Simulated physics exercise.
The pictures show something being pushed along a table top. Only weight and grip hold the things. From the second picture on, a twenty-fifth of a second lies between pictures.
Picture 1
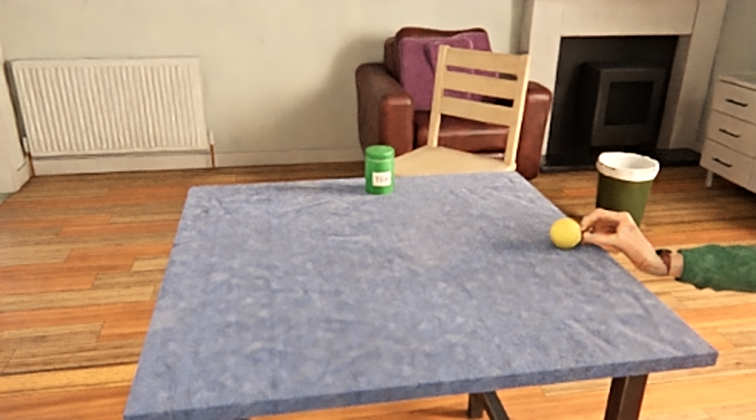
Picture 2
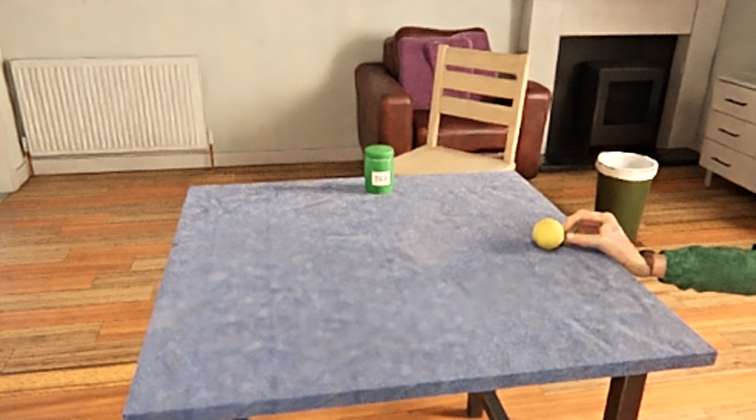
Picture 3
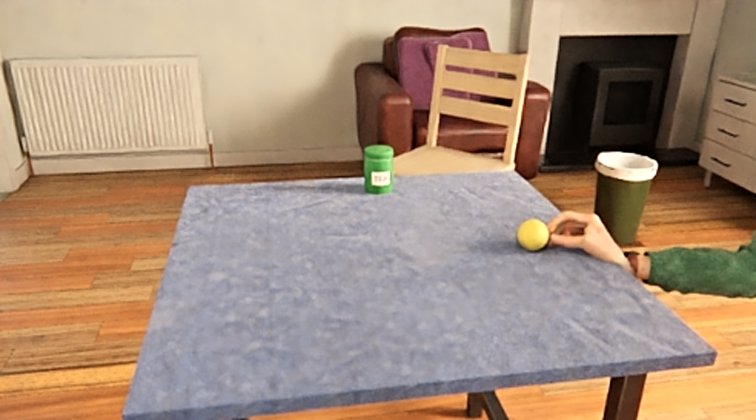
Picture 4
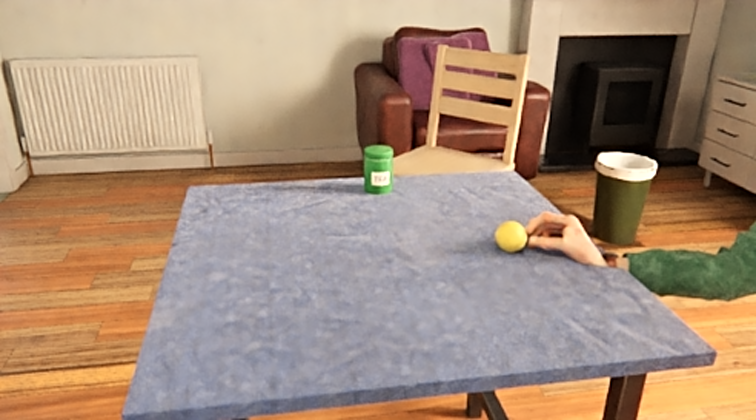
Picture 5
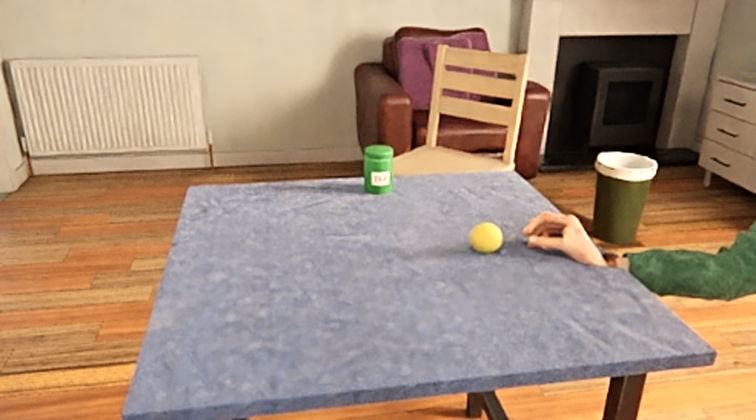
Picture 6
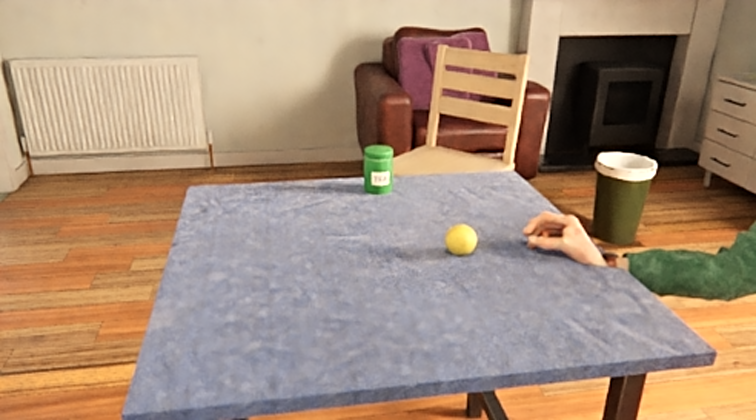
A yellow lemon sits near the right side of a blue table top, seen from slightly above by a still camera in a room with wooden floorboards. A green tub stands at the far edge, with a pale chair, brown armchair, white radiator and green bin beyond. A green-sleeved hand pushes the lemon left, then stays behind as it rolls further left.
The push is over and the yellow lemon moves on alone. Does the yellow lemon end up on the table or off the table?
The yellow lemon goes over the edge.
Then, 0.30 s after the last picture, yellow lemon rolled well along near (272, 253).
Then, 0.70 s after the last picture, yellow lemon now off the table.
By the end, off the table, yellow lemon.
